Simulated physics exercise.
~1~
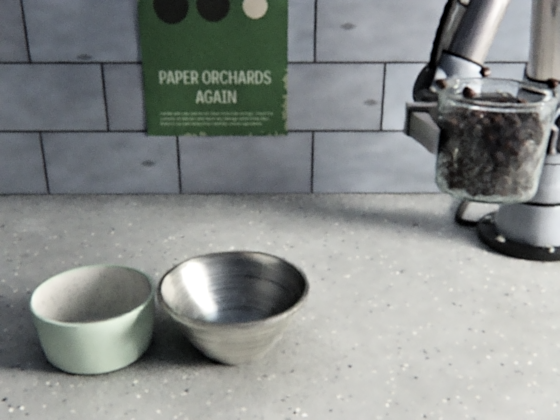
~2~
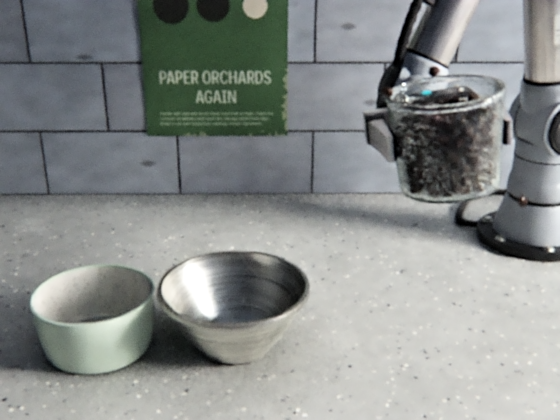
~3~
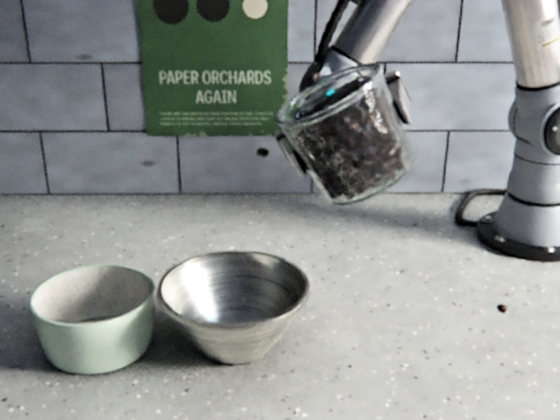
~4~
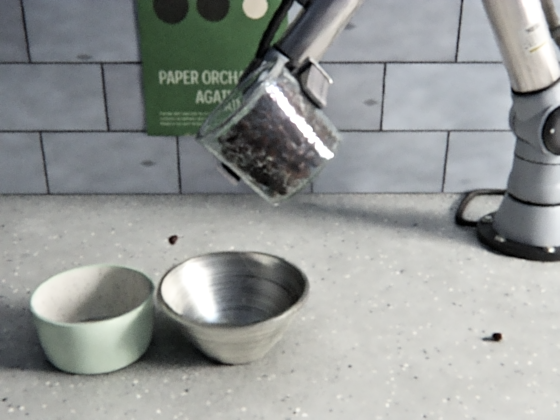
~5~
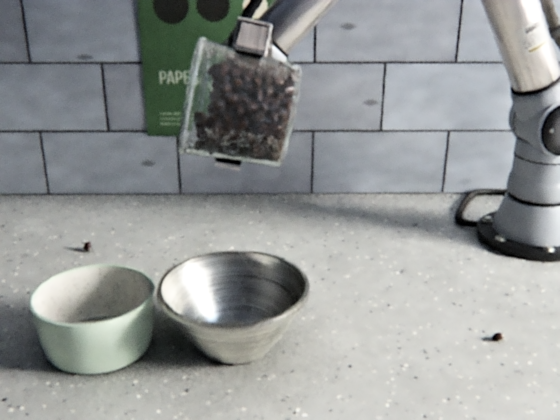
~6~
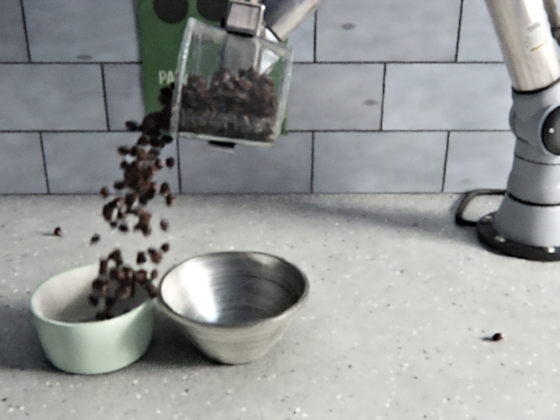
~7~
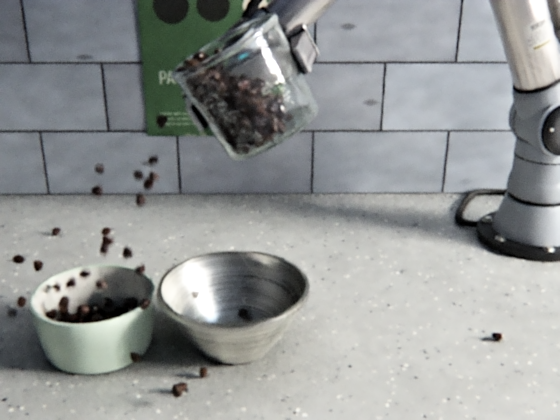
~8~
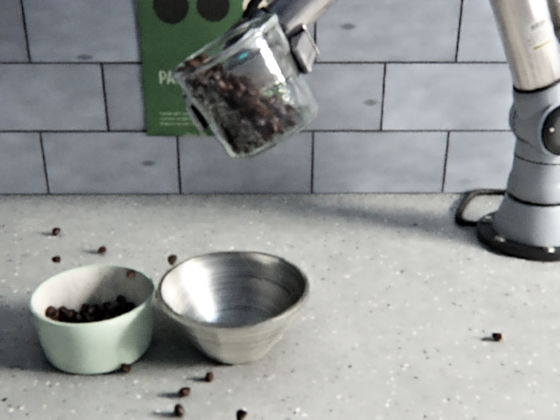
The clip opens on a speckled grey counter with a pale green bowl beside a metal bowl, while a robot arm at the right grips a clear cup full of dark beans. The arm carries the cup left, tipping it as it goes, and a couple of stray beans drop onto the counter. Above the bowls the cup rolls onto its side, and a stream of beans pours into the green bowl on the left. The cup then tilts back up, stopping the pour as stragglers scatter. It ends leaning and still, partly full, with beans heaped in the green bowl, several on the counter, and the metal bowl looking nearly empty.
